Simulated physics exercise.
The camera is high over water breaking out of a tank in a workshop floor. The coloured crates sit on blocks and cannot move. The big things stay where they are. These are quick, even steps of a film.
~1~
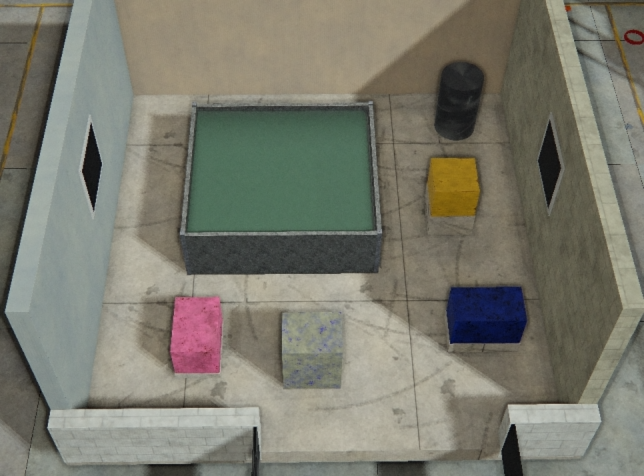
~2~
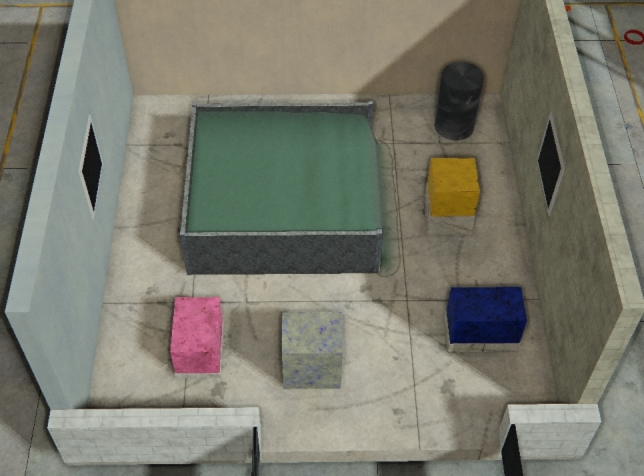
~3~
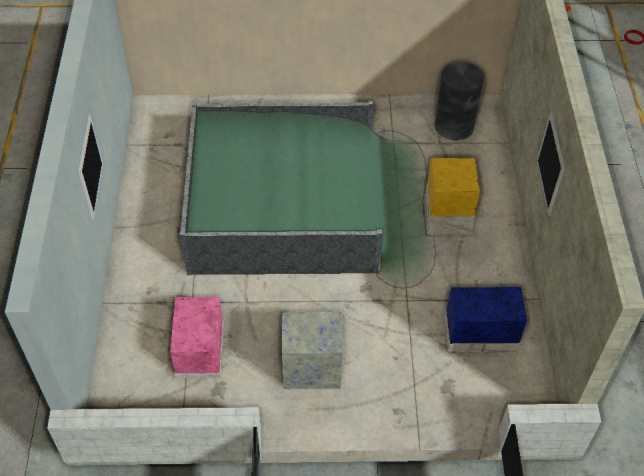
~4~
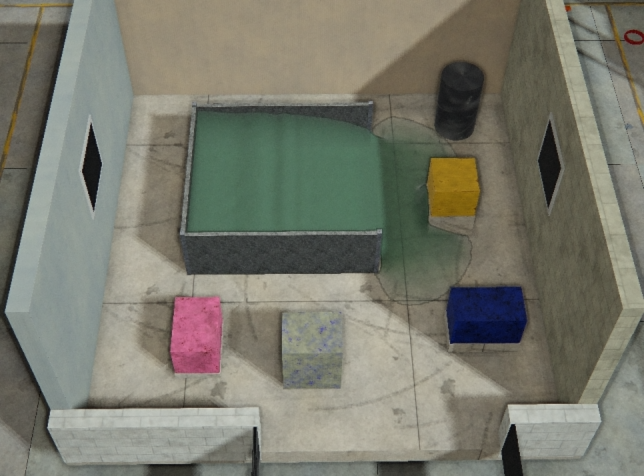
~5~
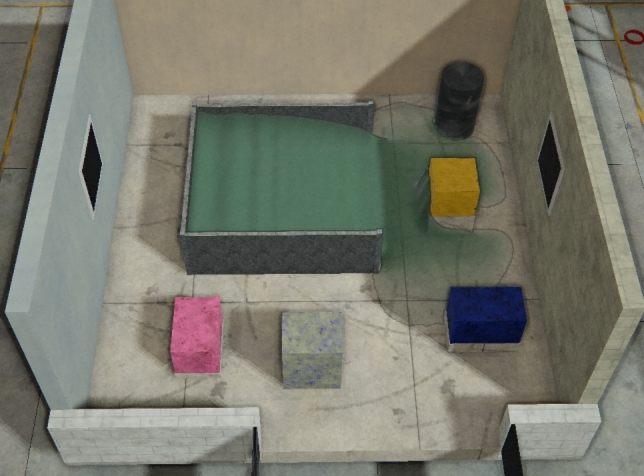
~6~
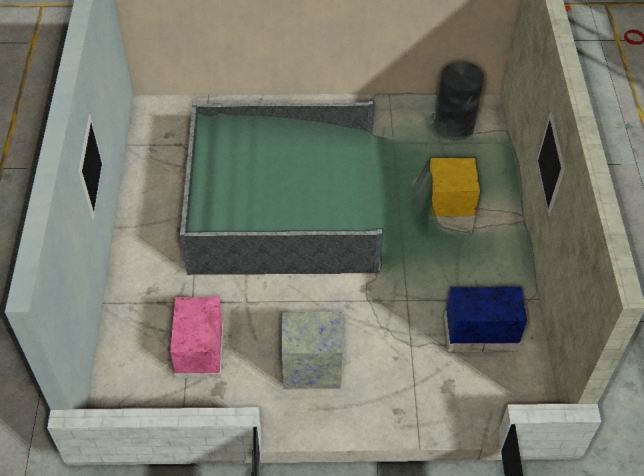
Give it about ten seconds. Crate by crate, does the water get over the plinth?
In the end: The yellow crate is soaked; the blue crate is soaked; the pink crate is soaked.
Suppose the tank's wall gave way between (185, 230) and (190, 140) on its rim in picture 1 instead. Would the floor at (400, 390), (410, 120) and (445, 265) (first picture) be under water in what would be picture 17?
As listed: Free of water, not flooded, free of water.
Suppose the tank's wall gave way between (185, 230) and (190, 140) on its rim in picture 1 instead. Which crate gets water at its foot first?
I say the pink-painted one.
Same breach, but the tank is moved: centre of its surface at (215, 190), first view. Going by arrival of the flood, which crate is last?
It is the pink-painted one.
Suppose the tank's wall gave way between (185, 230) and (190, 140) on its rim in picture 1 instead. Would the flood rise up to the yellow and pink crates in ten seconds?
One by one: The yellow one remains dry; the pink one is wetted.
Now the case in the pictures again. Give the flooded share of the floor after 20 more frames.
I make it 70 per cent.
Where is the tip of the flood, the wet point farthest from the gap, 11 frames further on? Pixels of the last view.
At about (553, 430).
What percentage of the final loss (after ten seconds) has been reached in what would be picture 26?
Roughly 20 per cent.
A moment on, water covers 30 % of the floor; the yellow crate water round its plinth, the blue crate water round its plinth, the pink crate not reached.
Next, water covers 45 % of the floor; the yellow crate water round its plinth, the blue crate water round its plinth, the pink crate not reached.
Then, water covers 70 % of the floor; the yellow crate water round its plinth, the blue crate water round its plinth, the pink crate not reached.
Later, water covers 95 % of the floor; the yellow crate water round its plinth, the blue crate water round its plinth, the pink crate water round its plinth.
In the end, water covers 100 % of the floor; the yellow crate was topped, the blue crate was topped, the pink crate was topped.
